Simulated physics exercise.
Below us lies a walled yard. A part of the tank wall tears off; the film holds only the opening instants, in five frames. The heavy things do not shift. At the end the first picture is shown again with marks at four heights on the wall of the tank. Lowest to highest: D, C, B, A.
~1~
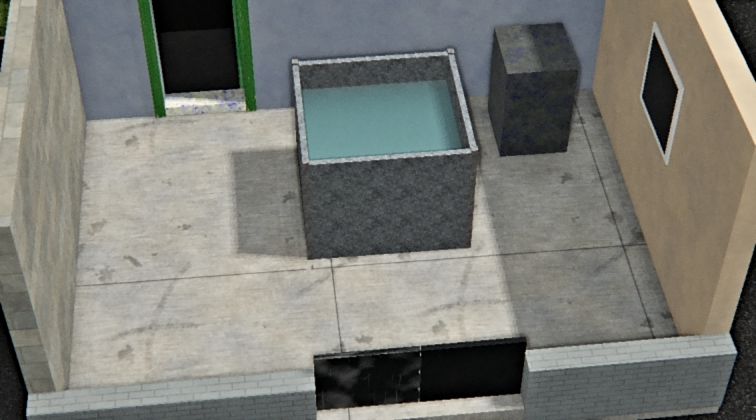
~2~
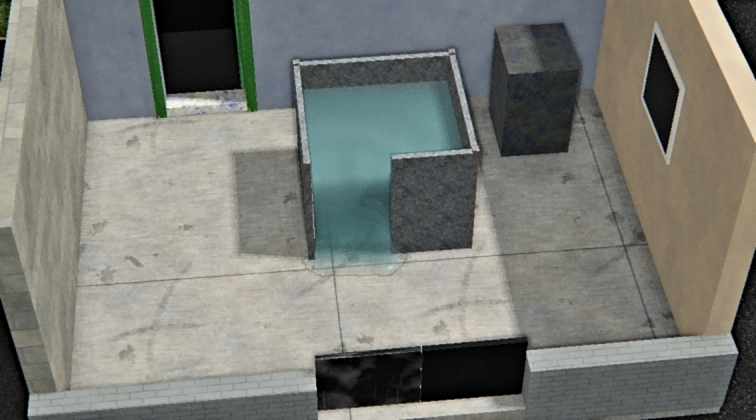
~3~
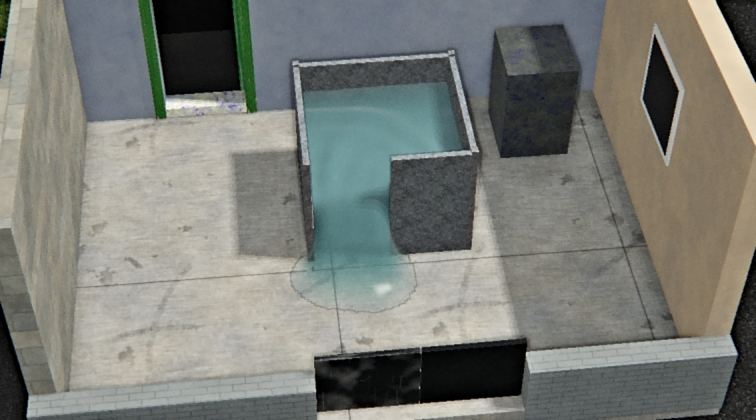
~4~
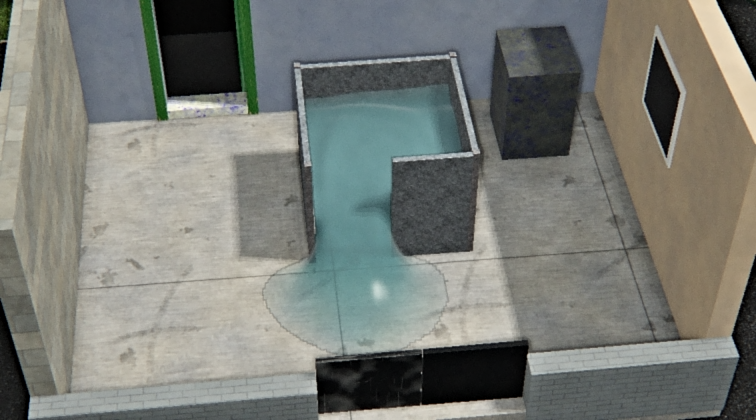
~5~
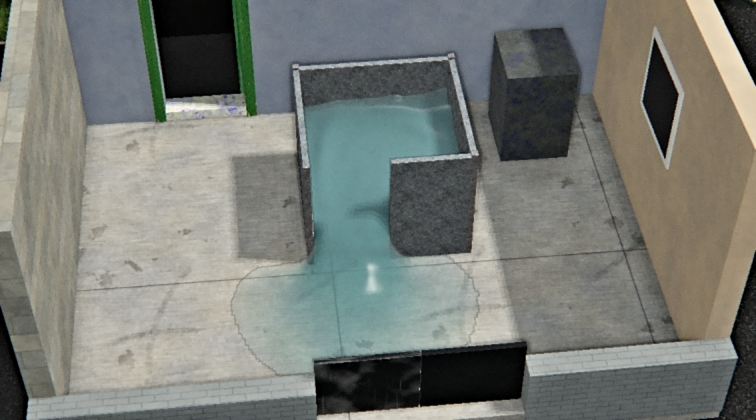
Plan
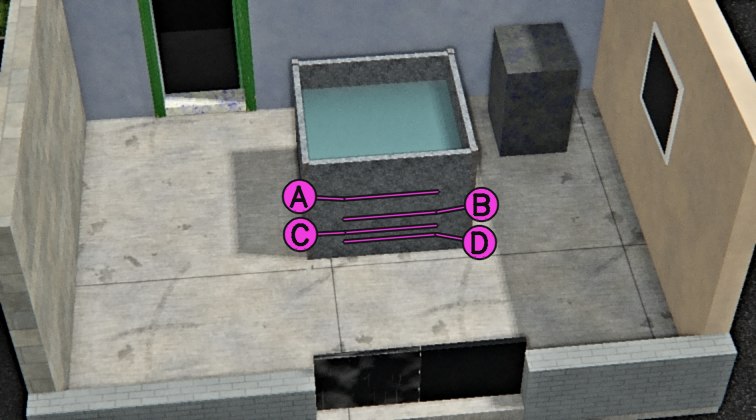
Water pouring through an opening in the front of a dark stone tank and spreading across the pale floor of a walled yard.
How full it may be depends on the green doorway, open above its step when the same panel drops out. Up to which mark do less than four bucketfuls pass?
Level A just does it.
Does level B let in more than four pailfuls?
No, not at all.
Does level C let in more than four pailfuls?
No, not at all.
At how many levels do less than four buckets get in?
All of the four.
On the marked copy, A at (390, 195); B at (390, 215); C at (390, 229); D at (390, 238); from the bottom up D, C, B, A.
If A is chosen, a splash gets over, under a bucket.
If B is chosen, nothing gets over.
If C is chosen, nothing gets over.
If D is chosen, nothing gets over.
